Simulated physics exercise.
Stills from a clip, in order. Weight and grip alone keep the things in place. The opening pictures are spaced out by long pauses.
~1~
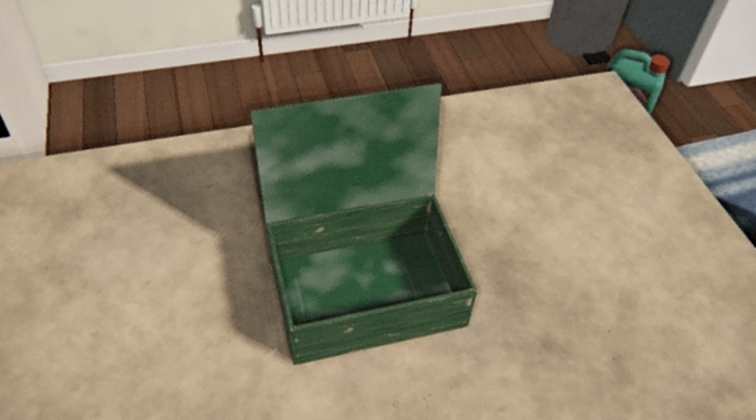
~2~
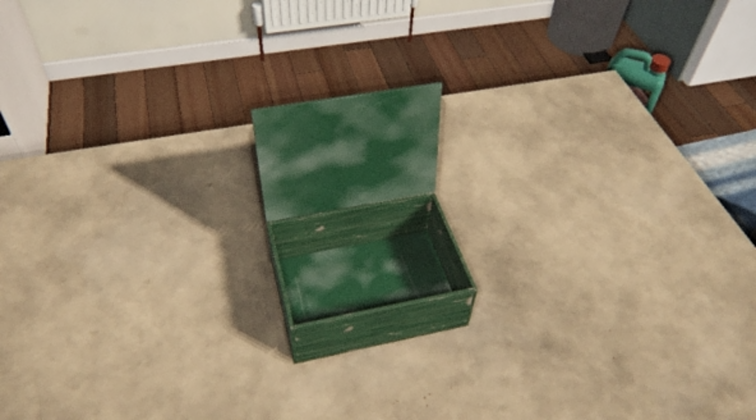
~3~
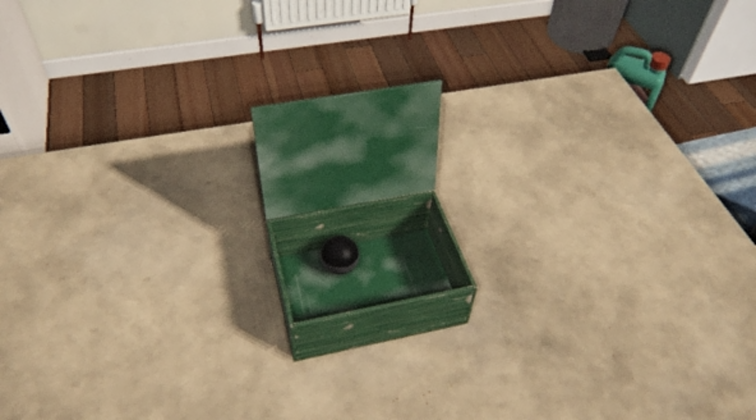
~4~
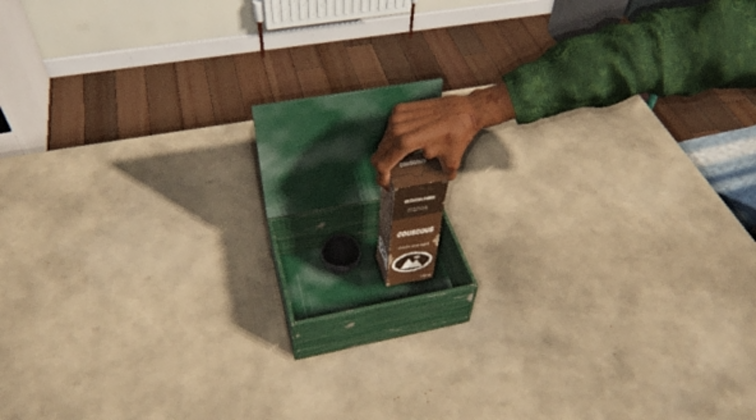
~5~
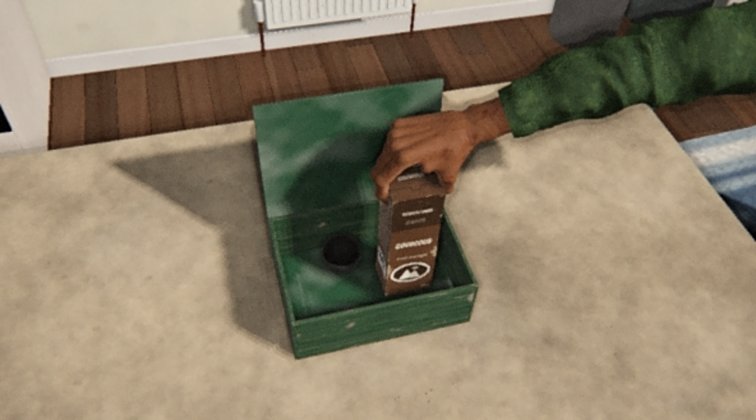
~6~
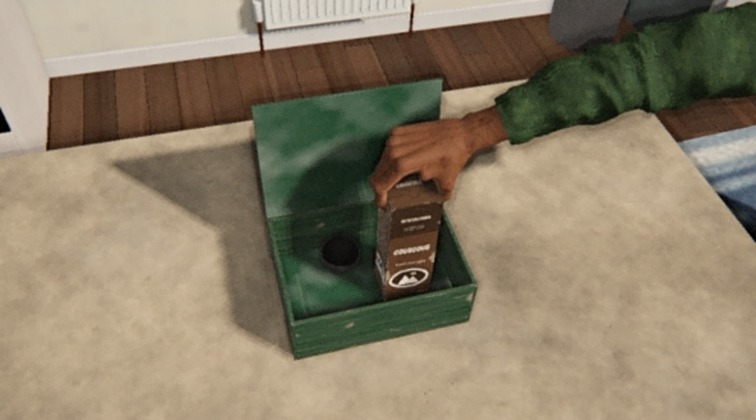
A black ball appeared inside the open, empty green box on the table, and then a hand in a green sleeve lowered a brown carton into the box beside it, still gripping the top.
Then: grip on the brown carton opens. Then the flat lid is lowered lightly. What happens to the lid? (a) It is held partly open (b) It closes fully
(a) It is held partly open.
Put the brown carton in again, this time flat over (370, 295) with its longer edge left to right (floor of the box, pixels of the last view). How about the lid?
The lid goes all the way down.
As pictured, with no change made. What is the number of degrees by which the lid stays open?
Angle above rim: About 60°.
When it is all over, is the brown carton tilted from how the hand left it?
Looking at the last picture, the brown carton is left as set.
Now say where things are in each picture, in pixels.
In the first picture, the last thing is not in view yet.
In the second picture, the last thing is not in view yet.
In the third picture, the last thing is not in view yet; black ball (340, 255).
The fourth picture shows coming down; brown carton (409, 222); black ball (341, 254).
The fifth picture shows coming down; brown carton (408, 234); black ball (341, 253).
The sixth picture shows put in, still held; brown carton (406, 240); black ball (341, 254).
Then, 1.00 s after the last picture, lid starting down.
Then, 1.40 s after the last picture, lid 72° above the rim.
Then, 1.60 s after the last picture, lid 60° above the rim.
Then, 3.90 s after the last picture, brown carton resting near (406, 240).
At rest, lid 60° above the rim; both in place. Seen from the same camera at the end, brown carton near (406, 240).
